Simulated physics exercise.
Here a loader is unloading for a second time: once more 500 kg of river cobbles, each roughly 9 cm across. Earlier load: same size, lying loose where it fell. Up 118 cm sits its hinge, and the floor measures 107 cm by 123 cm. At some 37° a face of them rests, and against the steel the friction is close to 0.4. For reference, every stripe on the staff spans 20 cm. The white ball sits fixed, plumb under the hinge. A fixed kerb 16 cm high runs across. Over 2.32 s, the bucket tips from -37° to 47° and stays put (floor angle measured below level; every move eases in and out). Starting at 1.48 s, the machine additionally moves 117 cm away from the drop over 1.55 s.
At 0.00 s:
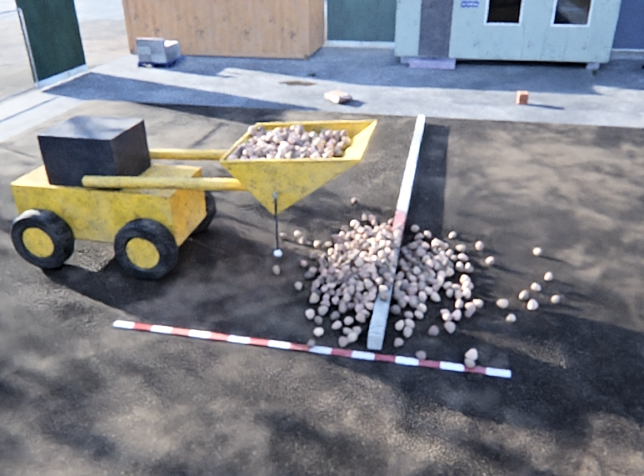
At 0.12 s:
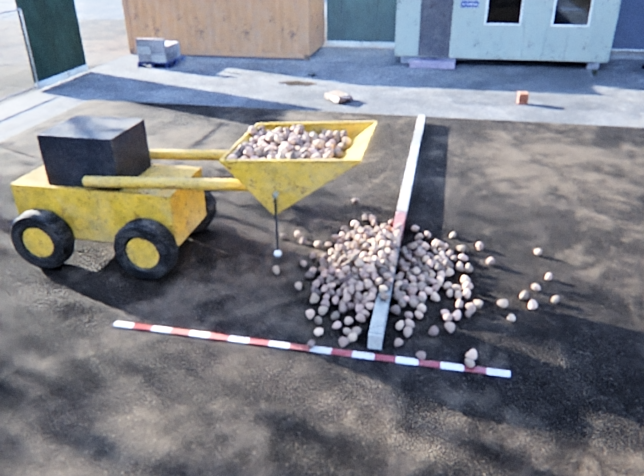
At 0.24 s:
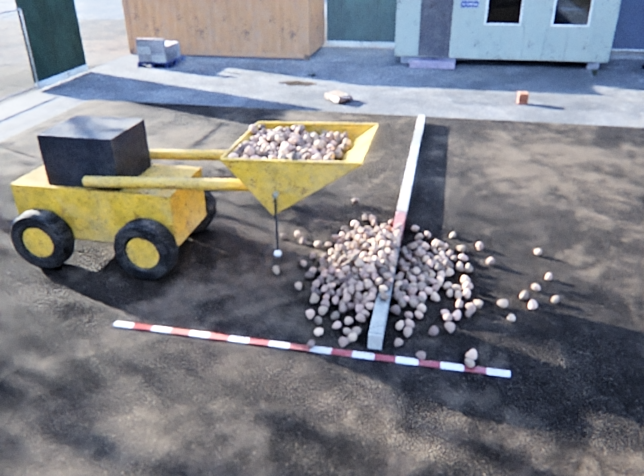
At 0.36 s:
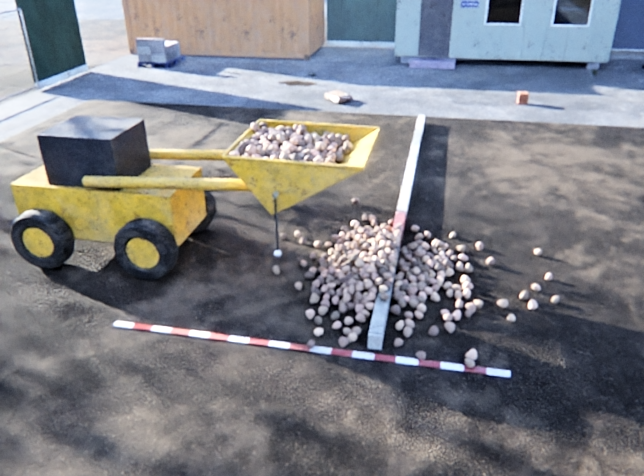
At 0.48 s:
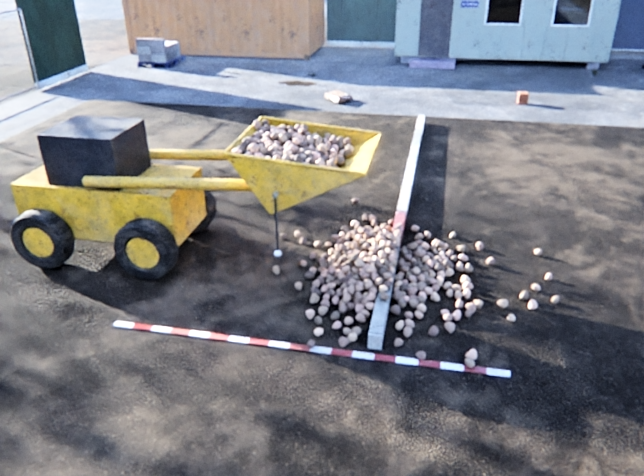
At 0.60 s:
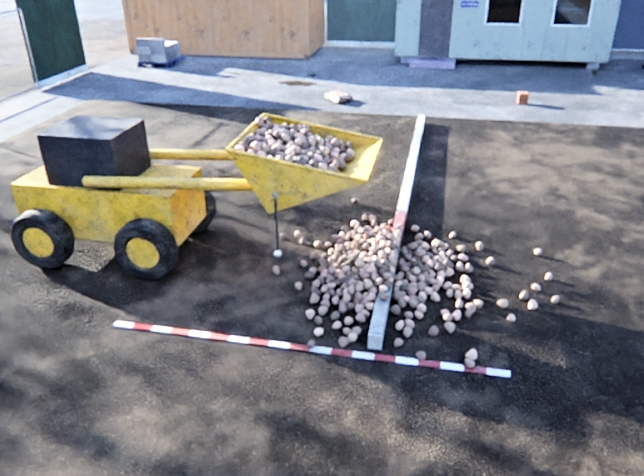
A yellow bucket full of rounded stones, held by a wheeled loader, barely moves at first, then rotates slightly clockwise, its right edge lowering and left edge rising. The stones shift a little inside it, while the loader and the loose stones heaped across a pale kerb stay still.
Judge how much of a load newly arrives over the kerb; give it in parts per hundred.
Close to 4 in every hundred.
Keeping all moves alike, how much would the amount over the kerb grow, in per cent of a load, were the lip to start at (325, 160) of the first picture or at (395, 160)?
I'd guess close to 0 per cent first and close to 30 per cent second.
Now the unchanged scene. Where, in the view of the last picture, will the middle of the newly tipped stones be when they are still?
They end up centred around (333, 259).
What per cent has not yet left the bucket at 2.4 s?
Estimate: 0 % remaining inside, roughly.
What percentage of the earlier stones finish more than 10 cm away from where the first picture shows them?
Roughly 10 % of them.
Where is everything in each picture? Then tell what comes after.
In the first picture, lip at (360, 160), floor tilted -37°, highest stones at (297, 136). The earlier load is highest near (371, 259), 30 cm above ground level, 71 % on this side of the kerb, 29 % over the kerb.
In the second picture, lip at (360, 161), floor tilted -36°, highest stones at (293, 136); the stones move at 0.0 m/s on average.
In the third picture, the bucket is at -34°, its lip at (362, 164); the top of the load is at (282, 134); the stones move at 0.1 m/s on average.
In the fourth picture, the bucket is at -32°, its lip at (363, 168); the top of the load is at (274, 134); the stones move at 0.1 m/s on average.
In the fifth picture, the bucket is at -28°, its lip at (365, 174); the top of the load is at (265, 132); the stones move at 0.2 m/s on average.
In the sixth picture, lip at (367, 182), floor tilted -23°, highest stones at (266, 129); the stones move at 0.2 m/s on average.
After 1.7 s the floor is at 34°; in per cent of one load, 85 in the bucket, 86 on this side of the kerb, 29 over the kerb; the foremost stones are at (532, 292).
After 2.4 s the floor is at 47°; in per cent of one load, 0 in the bucket, 168 on this side of the kerb, 32 over the kerb; the foremost stones are at (532, 292).
After 3.5 s the floor is at 47°; in per cent of one load, 0 in the bucket, 167 on this side of the kerb, 33 over the kerb; the foremost stones are at (532, 292).
After 6.2 s the floor is at 47°; in per cent of one load, 0 in the bucket, 167 on this side of the kerb, 33 over the kerb; the foremost stones are at (532, 292). Net gain over the kerb, 4.
